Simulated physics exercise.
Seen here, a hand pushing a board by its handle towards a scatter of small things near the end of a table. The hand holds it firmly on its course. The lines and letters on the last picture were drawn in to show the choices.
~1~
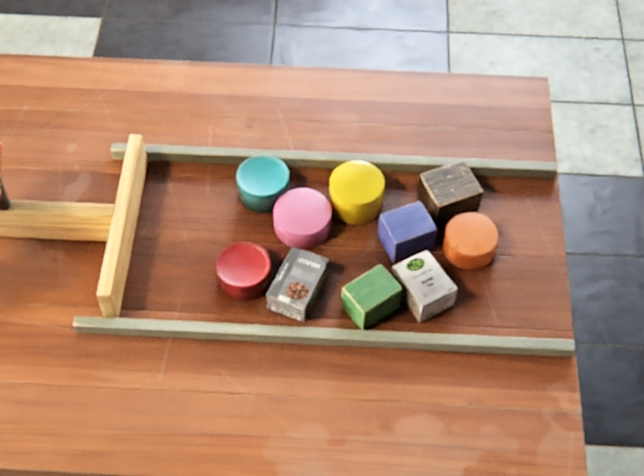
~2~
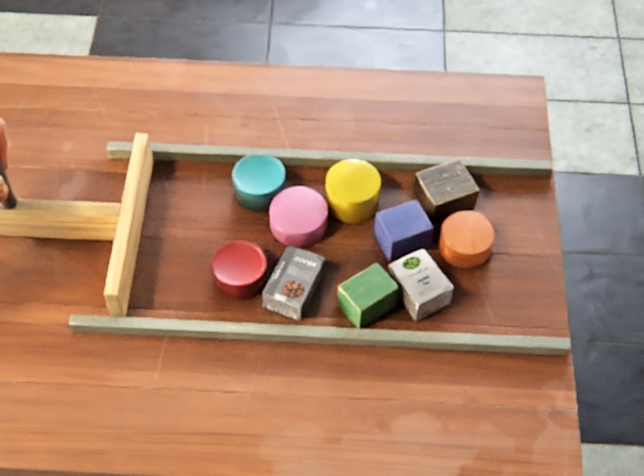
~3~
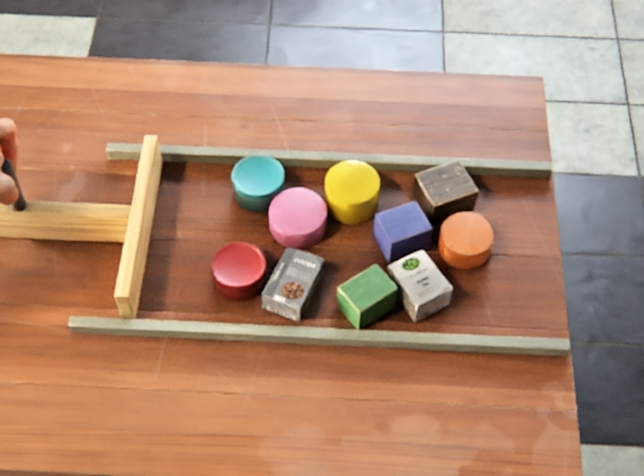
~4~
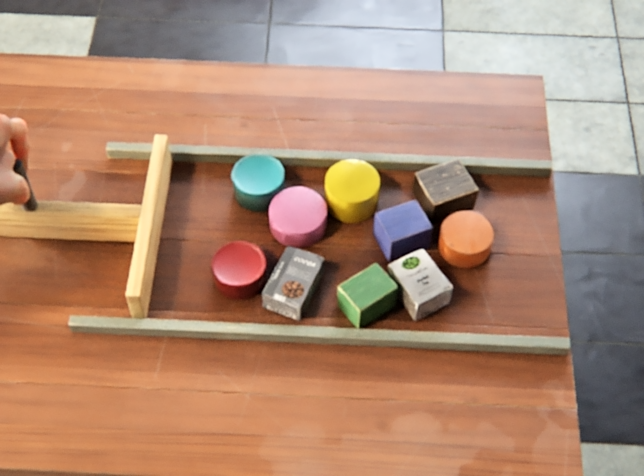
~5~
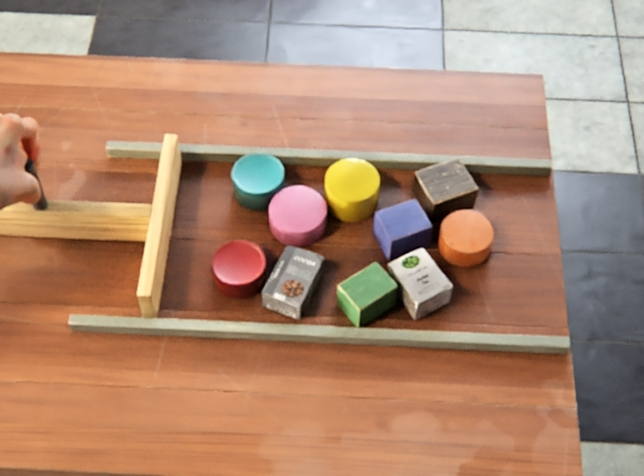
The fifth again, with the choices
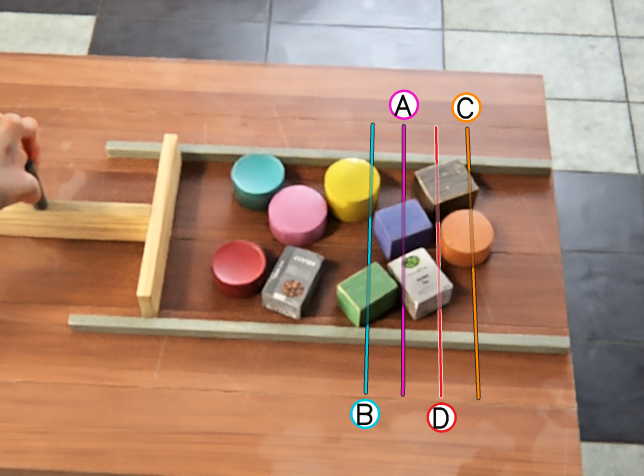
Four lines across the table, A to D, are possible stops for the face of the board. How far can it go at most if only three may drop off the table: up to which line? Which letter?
Stop at D.
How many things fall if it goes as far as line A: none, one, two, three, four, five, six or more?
In all, none.
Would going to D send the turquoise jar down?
No.
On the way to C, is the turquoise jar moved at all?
Yes.
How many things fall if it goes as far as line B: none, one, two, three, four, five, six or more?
By then, none.
On the marked copy, A at (403, 248); B at (370, 247); C at (472, 251); D at (438, 250).
Taking D. A third of the way, board (260, 215); turquoise jar (300, 177); green block (376, 299).
Two thirds of the way, board (361, 219); white packet (497, 272); orange tin (493, 229).
When it is over, board (437, 223); black block over the edge; white packet over the edge; three fallen.
As for the rest, A is within the limit but short; B is within the limit but short; C drops four.
